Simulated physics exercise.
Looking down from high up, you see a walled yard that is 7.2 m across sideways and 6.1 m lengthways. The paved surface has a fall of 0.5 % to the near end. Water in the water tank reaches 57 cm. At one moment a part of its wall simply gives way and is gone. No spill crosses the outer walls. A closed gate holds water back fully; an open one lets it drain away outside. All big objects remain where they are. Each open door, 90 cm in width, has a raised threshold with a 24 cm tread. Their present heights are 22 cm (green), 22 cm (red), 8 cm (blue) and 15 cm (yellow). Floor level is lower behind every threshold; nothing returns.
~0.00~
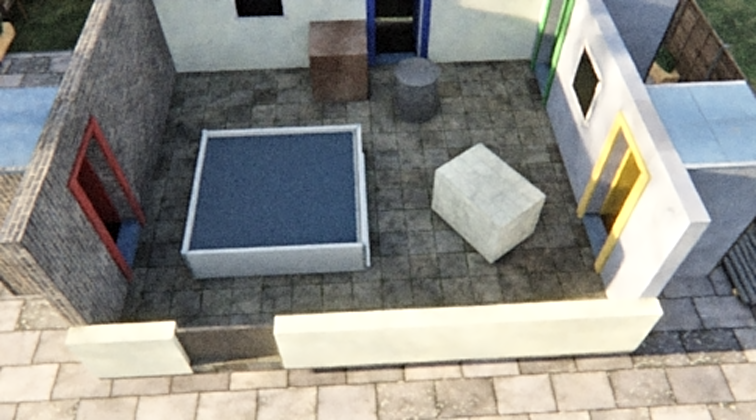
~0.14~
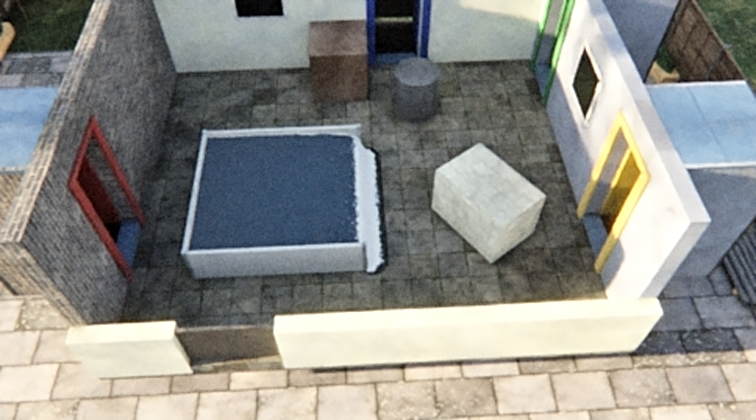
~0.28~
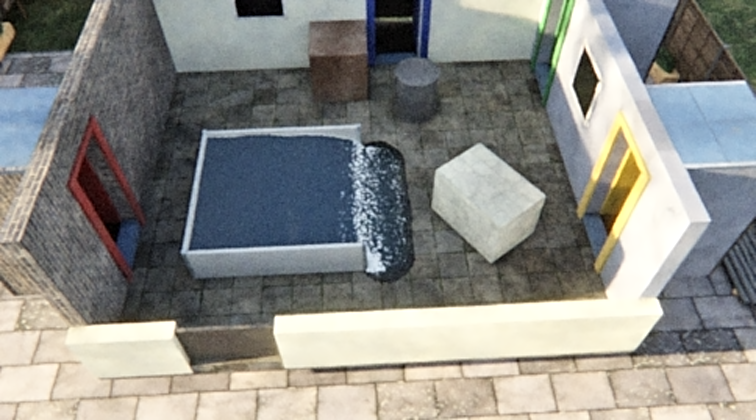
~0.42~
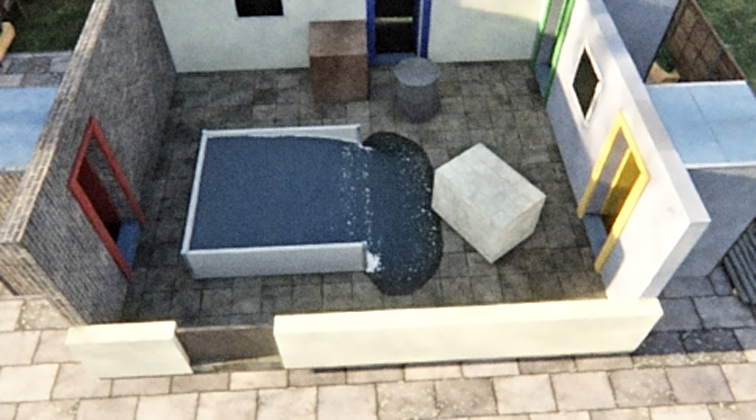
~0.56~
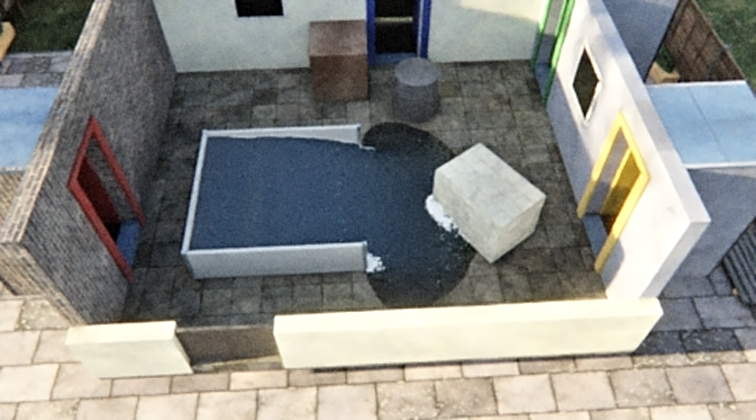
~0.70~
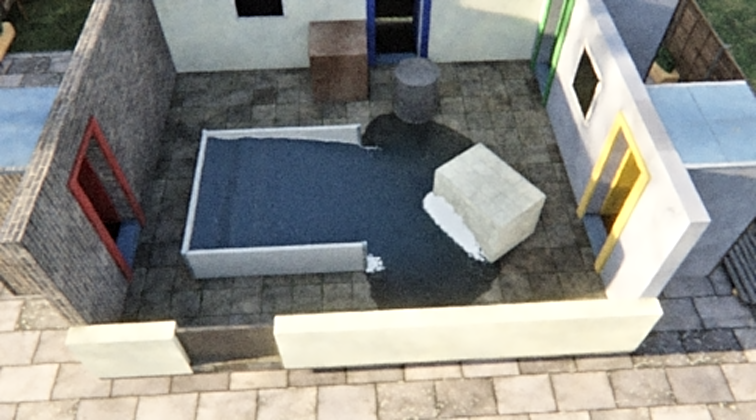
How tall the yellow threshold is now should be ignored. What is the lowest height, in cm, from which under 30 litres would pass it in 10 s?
10.5 cm.
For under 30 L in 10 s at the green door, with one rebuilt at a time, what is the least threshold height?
The green door needs around 20 cm.
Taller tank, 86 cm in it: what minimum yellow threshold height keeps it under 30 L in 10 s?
About 17 centimetres.
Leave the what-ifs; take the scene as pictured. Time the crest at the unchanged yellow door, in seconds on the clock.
The level tops out around 2.8 s.
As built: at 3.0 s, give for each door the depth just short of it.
In cm: Green 22, red 0, blue 1, yellow 14.
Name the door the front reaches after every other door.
It is the red one.
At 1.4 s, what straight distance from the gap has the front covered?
Near 4.0 metres, give or take.
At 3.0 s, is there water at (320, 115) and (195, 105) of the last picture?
In that order: Still dry, dry.
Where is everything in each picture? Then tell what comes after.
Still water, 57 cm deep, in the water tank at (279, 187); the yellow door at (608, 201) is dry, in the first picture.
Water pours out at (360, 198) and has run 0.3 m, to (381, 265); about 8 cm deep outside, 57 cm at the back, in the second picture.
Water pours out at (360, 200) and has run 0.7 m, to (408, 260); about 11 cm deep outside, 57 cm at the back, in the third picture.
The front is at (437, 249), 1.2 m from the gap at (360, 200); 3.3 m2 of floor is wet, 57 cm left at the back, in the fourth picture.
Water pours out at (360, 201) and has run 1.7 m, to a hidden place; about 8 cm deep outside, 57 cm at the back, in the fifth picture.
The gap is at (360, 201), the front 2.3 m out at a hidden place; the back of the water tank holds 57 cm; 1.6 m in a straight line remain to the yellow door at (608, 201), in the sixth picture.
After 1.4 s water covers 35 % of the floor, deepest (40 cm) near (429, 216); it has not reached the yellow door.
After 3.0 s water covers 50 % of the floor, deepest (40 cm) near (515, 64); 14 cm at the yellow door, 1 litre in over its 15 cm threshold.
After 10.0 s water covers 95 % of the floor, deepest (15 cm) near (170, 108); 12 cm at the yellow door, 6 litres in over its 15 cm threshold.
At the yellow door as built, the water arrived by 2.2 s and peaked near 16 cm at 2.8 s.
With a threshold of 9.5 cm, 45 litres would have come in within the 10 s; with 13 cm, 11 litres. So under 30 litres takes about 10.5 cm.
